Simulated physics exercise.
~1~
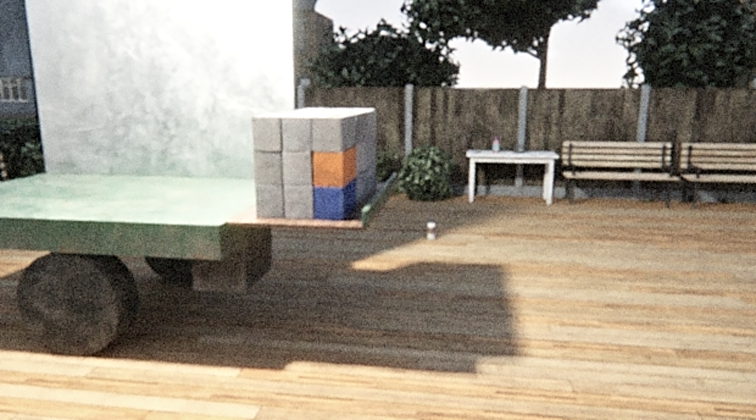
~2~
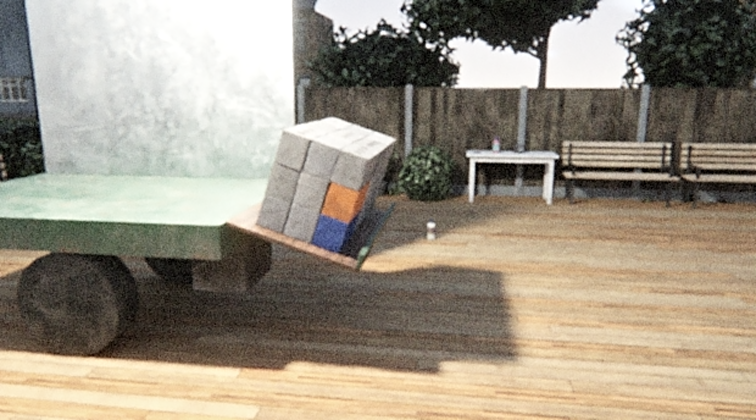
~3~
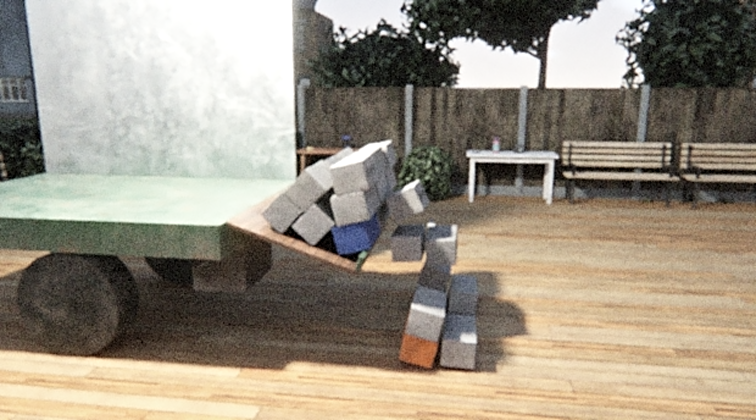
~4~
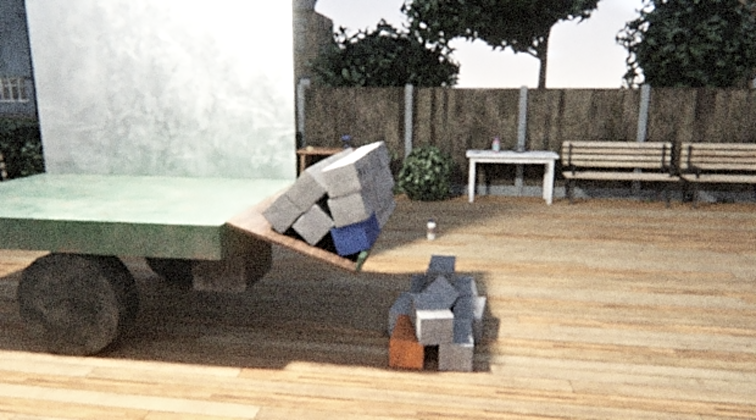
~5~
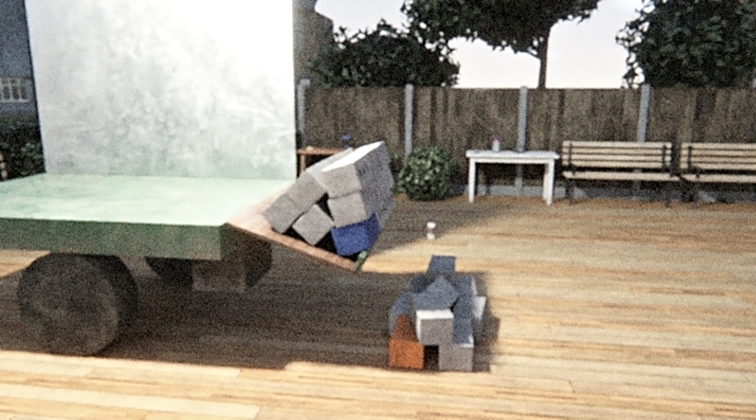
The video shows a stack of grey blocks, one orange and one blue, on a lorry's rear platform, which tilts down to the right. The stack breaks apart and several blocks, including the orange one, tumble into a heap on the ground, while the blue one stays among those resting on the slope.
